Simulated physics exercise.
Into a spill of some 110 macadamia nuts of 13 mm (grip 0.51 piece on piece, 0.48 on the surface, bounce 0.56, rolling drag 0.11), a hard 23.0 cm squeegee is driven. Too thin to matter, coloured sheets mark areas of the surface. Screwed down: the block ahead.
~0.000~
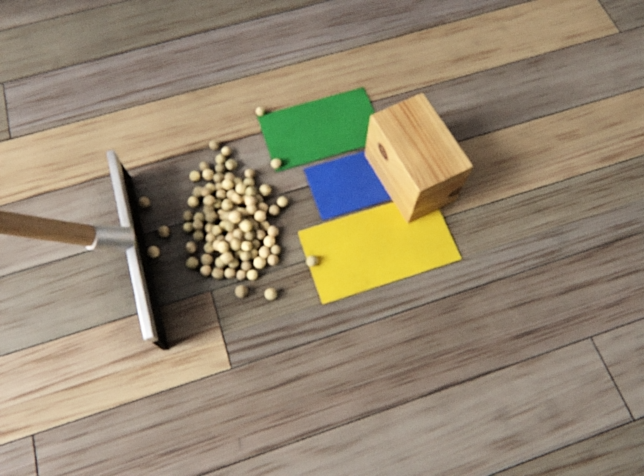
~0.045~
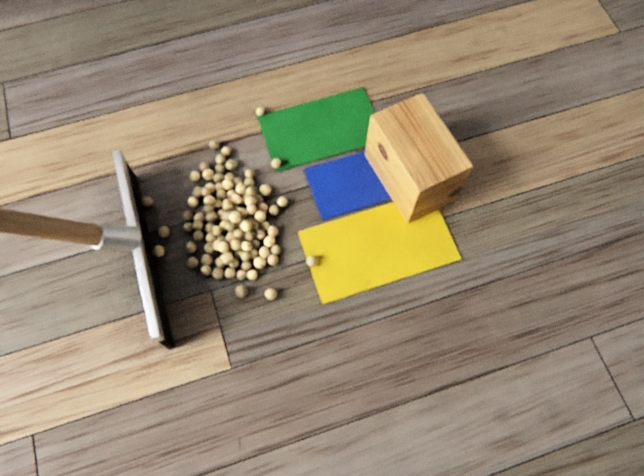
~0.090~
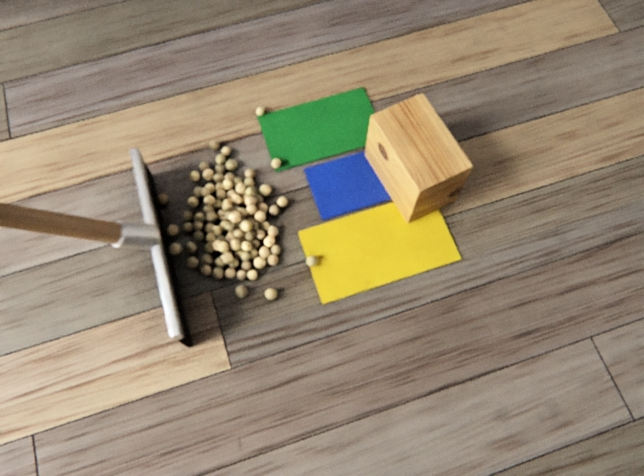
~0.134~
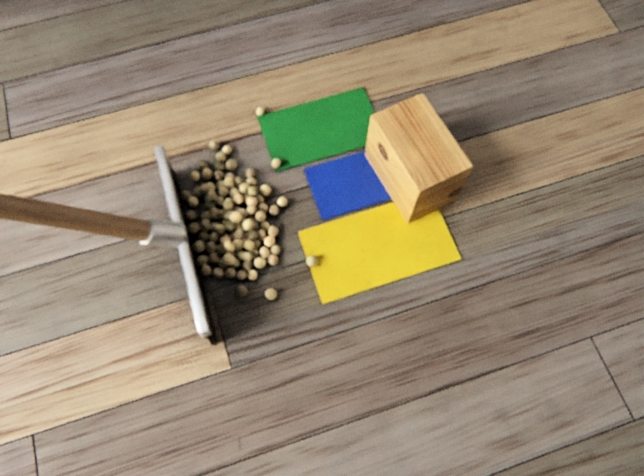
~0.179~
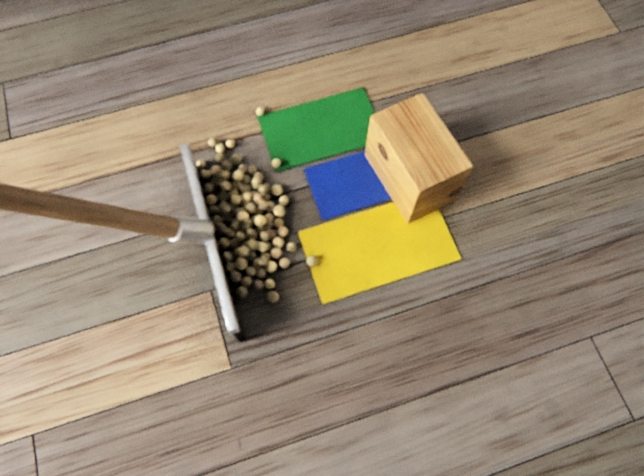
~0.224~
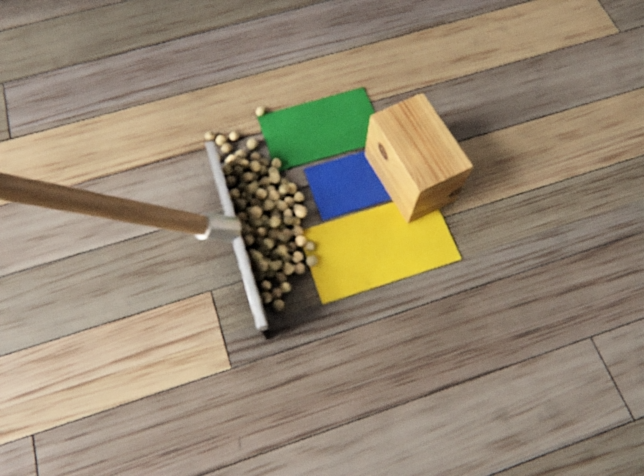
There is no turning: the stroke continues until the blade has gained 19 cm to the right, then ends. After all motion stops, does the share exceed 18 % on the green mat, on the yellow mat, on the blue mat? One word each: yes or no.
Green mat: No, yellow mat: Yes, blue mat: Yes.
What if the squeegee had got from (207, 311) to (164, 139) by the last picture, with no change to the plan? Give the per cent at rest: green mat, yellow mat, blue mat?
Green mat 25, yellow mat 25, blue mat 35.
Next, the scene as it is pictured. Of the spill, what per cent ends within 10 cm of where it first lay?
About 5 %.
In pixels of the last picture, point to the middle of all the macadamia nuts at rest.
I'd say around (366, 202) in the last picture.
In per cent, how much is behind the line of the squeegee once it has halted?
I'd estimate close to 5 per cent.
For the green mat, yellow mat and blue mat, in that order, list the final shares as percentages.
Green mat: 10; yellow mat: 35; blue mat: 25.
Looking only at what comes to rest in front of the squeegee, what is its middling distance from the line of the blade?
9 cm.
After 0.35 s, squeegee 19 cm from its start, spill 24 cm wide; yellow mat 40 %, blue mat 20 %, green mat 15 %, off the mats 25 %.
After 0.48 s, squeegee 20 cm from its start, spill 27 cm wide; yellow mat 35 %, blue mat 30 %, green mat 15 %, off the mats 20 %.
After 0.60 s, squeegee 20 cm from its start, spill 29 cm wide; yellow mat 40 %, blue mat 25 %, green mat 15 %, off the mats 25 %.
At rest (1.2 s), yellow mat 35 %, blue mat 25 %, green mat 10 %, off the mats 30 %.
